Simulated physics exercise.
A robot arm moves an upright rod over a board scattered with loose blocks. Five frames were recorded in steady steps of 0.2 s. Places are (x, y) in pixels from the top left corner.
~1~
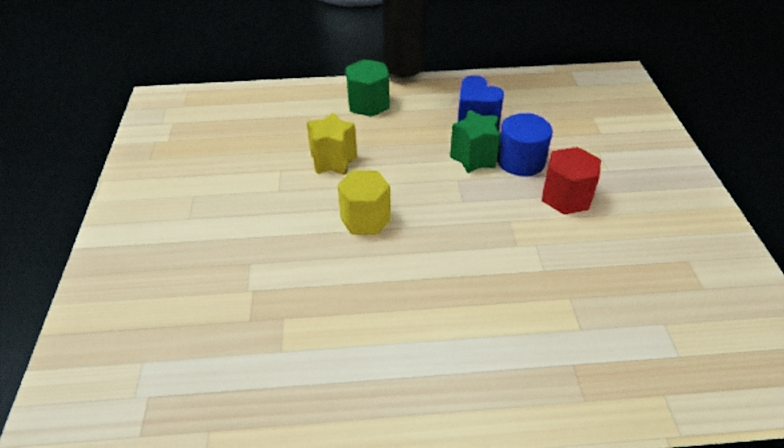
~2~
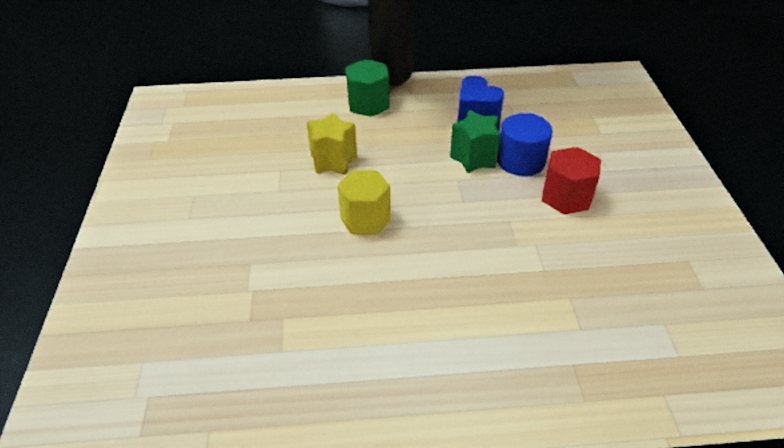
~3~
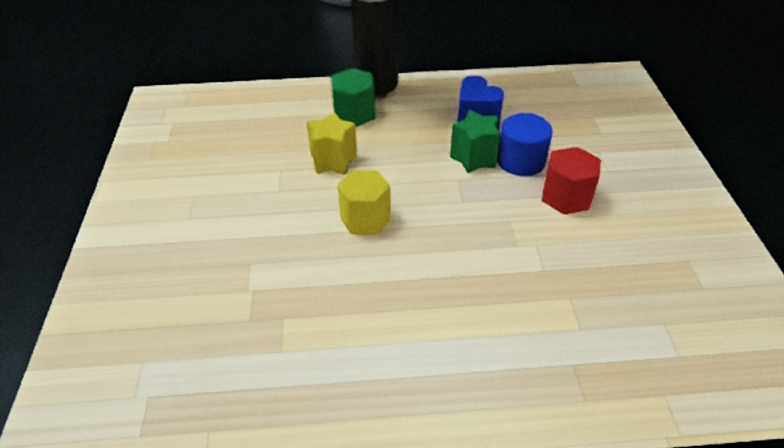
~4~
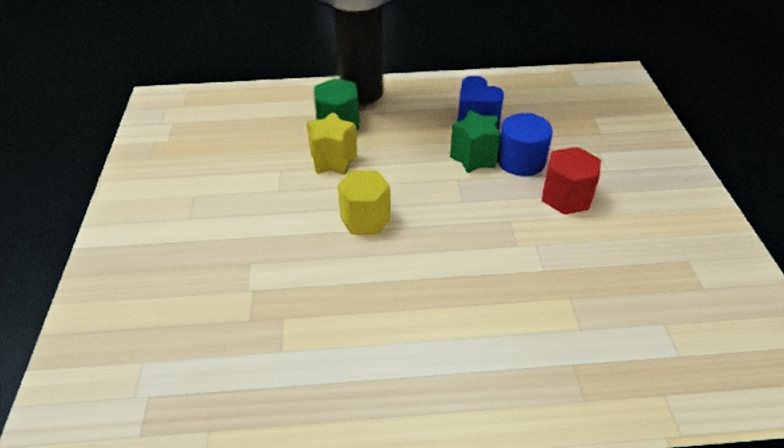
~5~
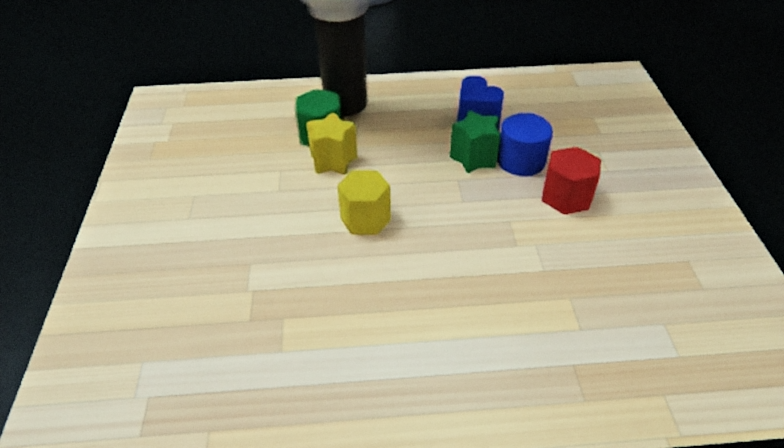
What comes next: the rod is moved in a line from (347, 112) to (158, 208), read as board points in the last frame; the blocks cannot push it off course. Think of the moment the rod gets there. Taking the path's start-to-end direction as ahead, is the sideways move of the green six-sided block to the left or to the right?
Seen from start to end, it moves left.
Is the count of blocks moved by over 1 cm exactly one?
I believe so.
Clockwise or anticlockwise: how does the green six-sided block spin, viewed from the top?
It spins against the clock.
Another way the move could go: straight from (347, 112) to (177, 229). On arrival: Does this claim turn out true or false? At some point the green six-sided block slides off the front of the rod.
False - the claim does not hold.
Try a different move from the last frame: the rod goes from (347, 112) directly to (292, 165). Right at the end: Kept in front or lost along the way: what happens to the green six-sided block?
Carried ahead at the end.
What follows on the original path. One third of the way, rod at (288, 132); green six-sided block at (261, 135), turned 20° anticlockwise; yellow star-shaped block at (329, 130), turned 10° anticlockwise.
Two thirds of the way, rod at (225, 164); green six-sided block at (229, 168), turned 55° anticlockwise; yellow star-shaped block at (329, 130), turned 10° anticlockwise.
At the end, rod at (155, 199); green six-sided block at (228, 171), turned 65° anticlockwise; yellow star-shaped block at (329, 130), turned 10° anticlockwise.
